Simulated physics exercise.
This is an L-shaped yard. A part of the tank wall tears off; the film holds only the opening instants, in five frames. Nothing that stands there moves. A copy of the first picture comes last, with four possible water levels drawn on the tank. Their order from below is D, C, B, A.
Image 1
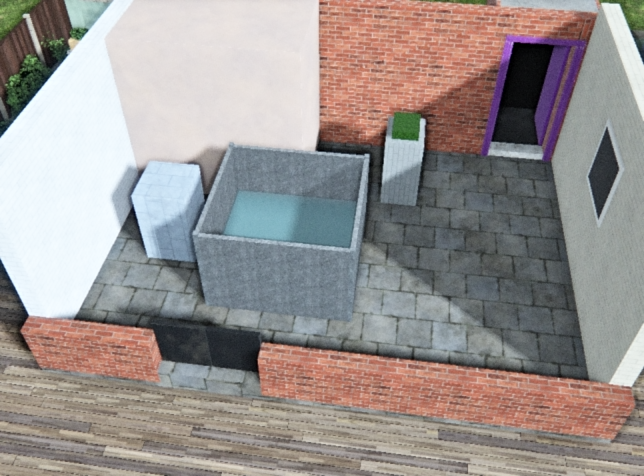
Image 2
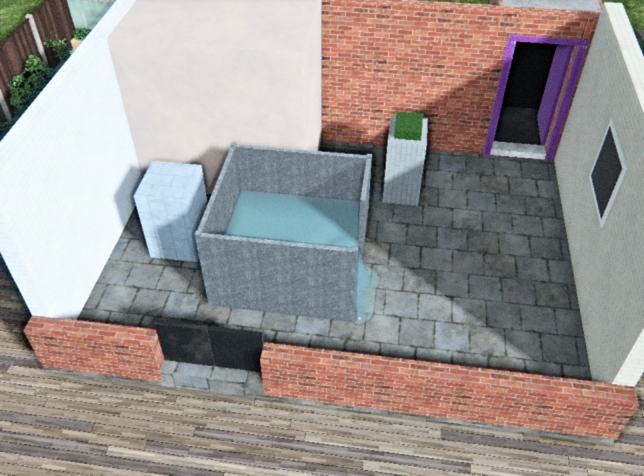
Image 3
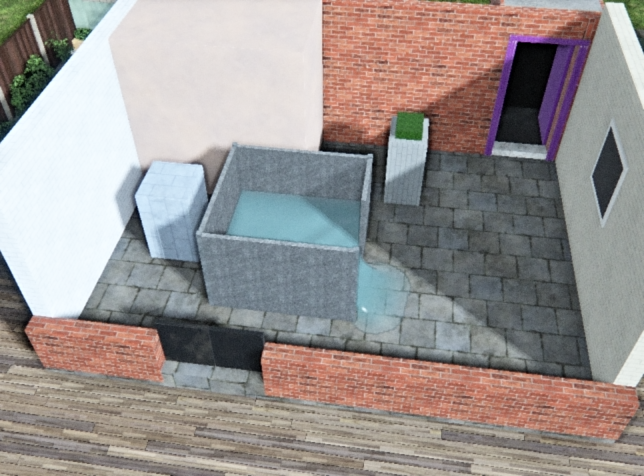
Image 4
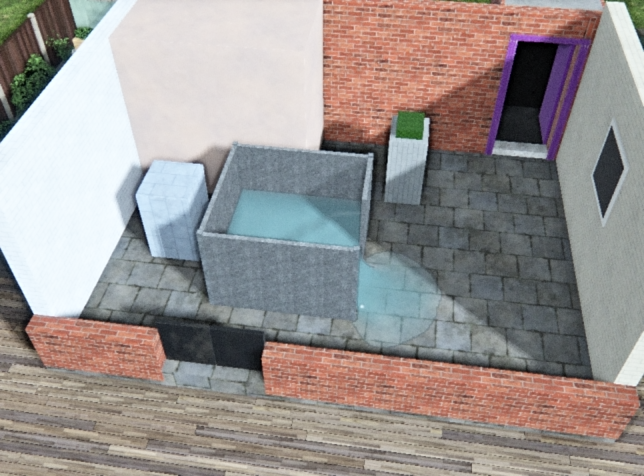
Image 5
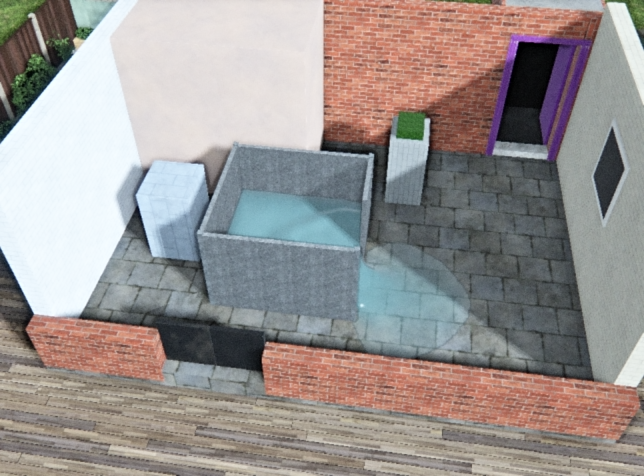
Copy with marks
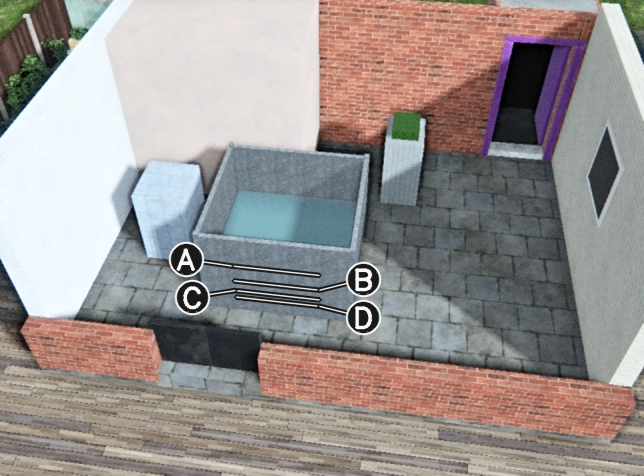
Water leaks from the right side of a grey tank and spreads across the paving.
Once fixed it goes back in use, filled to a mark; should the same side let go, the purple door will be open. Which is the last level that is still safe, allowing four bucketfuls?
C.
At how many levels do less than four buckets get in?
Two.
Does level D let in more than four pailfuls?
No, that is safe.
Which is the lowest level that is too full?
Here it is level B.
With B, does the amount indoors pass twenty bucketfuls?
No, it does not.
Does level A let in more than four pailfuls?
Yes.
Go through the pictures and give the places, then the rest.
Water in the tank at rest, its middle at (289, 236); foot of the purple doorway at (514, 157); shut gate at (208, 334).
Water covers 1 % of the ground and shows as far out as (362, 320).
Water covers 3 % of the ground and shows as far out as (403, 280).
Water covers 6 % of the ground and shows as far out as (434, 289).
Water covers 10 % of the ground and shows as far out as (461, 316).
On the marked copy, A at (275, 270); B at (276, 285); C at (277, 295); D at (277, 301); from the bottom up D, C, B, A.
With A, dozens of bucketfuls pour in.
With B, about 9 bucketfuls get in.
With C, a splash gets over, under a bucket.
With D, nothing gets over.
